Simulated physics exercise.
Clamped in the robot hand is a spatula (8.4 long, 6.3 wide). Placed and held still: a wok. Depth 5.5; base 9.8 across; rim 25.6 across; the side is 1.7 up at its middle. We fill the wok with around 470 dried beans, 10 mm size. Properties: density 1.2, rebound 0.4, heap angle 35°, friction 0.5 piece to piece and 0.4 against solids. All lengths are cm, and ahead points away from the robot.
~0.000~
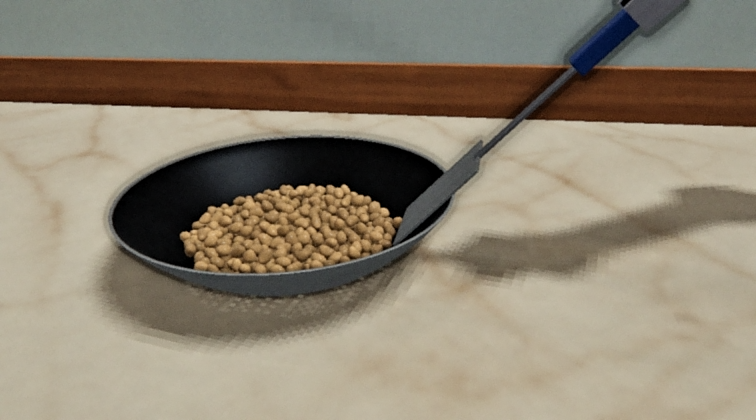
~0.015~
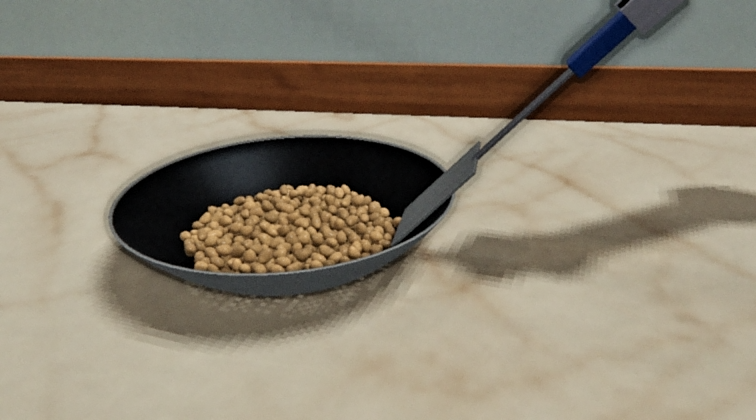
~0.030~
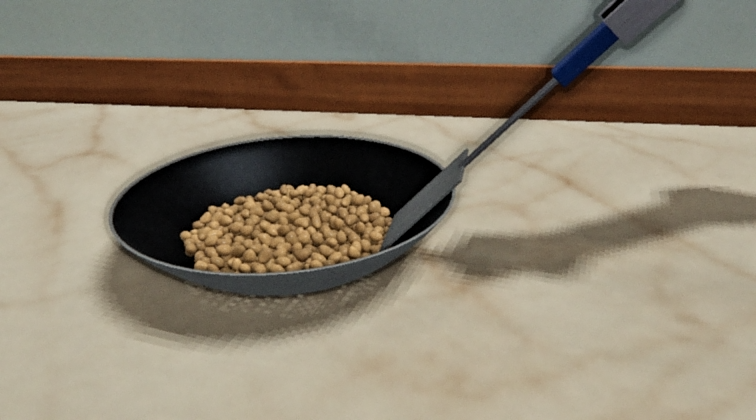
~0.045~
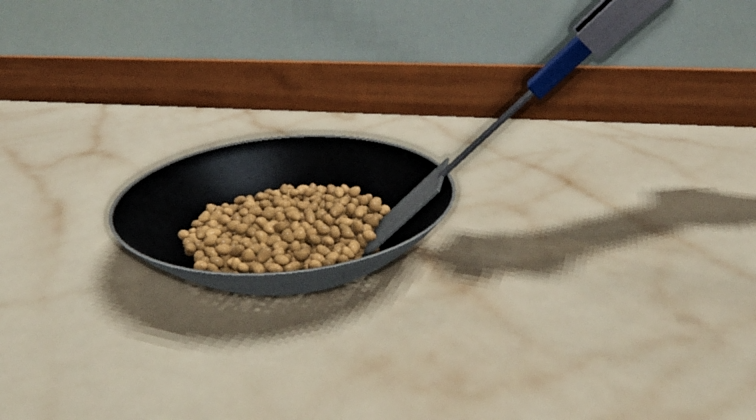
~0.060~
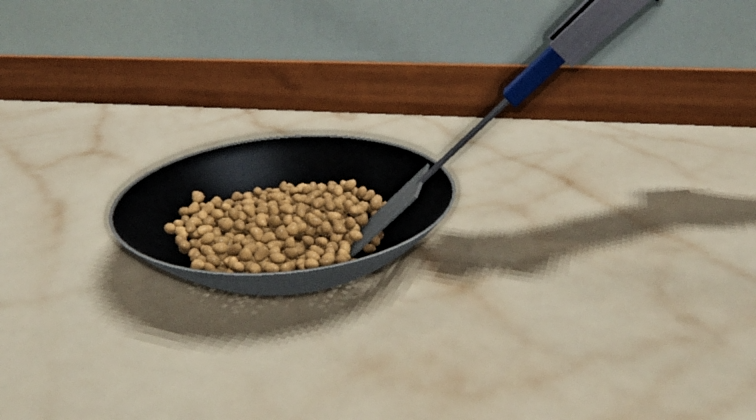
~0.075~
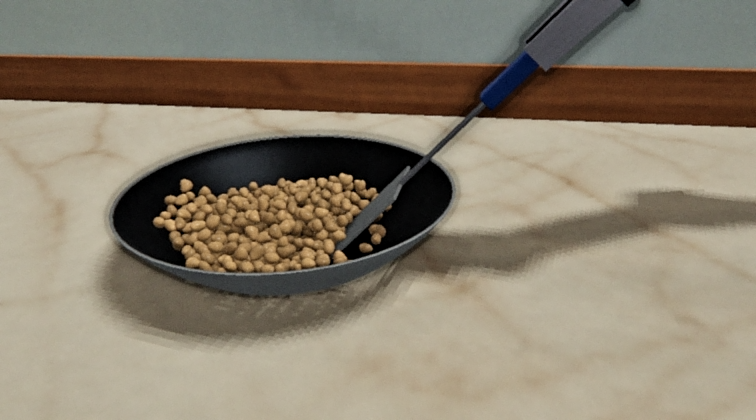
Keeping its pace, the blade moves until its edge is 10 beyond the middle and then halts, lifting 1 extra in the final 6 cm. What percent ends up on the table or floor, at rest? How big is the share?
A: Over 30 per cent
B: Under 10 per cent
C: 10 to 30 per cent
A.
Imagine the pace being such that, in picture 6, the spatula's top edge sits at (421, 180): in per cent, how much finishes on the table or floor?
Share: Roughly 35 %.
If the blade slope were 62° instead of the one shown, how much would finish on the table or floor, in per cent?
40 %.
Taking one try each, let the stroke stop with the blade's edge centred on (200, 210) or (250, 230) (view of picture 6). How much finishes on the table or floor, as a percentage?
30 % and 0 %.
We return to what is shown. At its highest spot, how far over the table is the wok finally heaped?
Some 4.0 cm above the table.
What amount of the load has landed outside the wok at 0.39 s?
Around 25 %.
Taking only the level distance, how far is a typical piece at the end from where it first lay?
Roughly 6 cm.
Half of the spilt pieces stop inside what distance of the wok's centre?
It works out to near 28 cm.
By 0.12 s, sloping 47°, highest piece 6 above the table; 471 in the wok.
By 0.16 s, sloping 47°, highest piece 7 above the table; 466 in the wok, 5 on the blade or in flight.
By 0.39 s, sloping 47°, highest piece 9 above the table; 283 in the wok, 120 on the table or floor, 68 on the blade or in flight.
By 1.44 s, sloping 47°, highest piece 4 above the table; 283 in the wok, 188 on the table or floor.
Final count, 283 in the wok, 188 on the table or floor. That is 40 % on the table or floor.
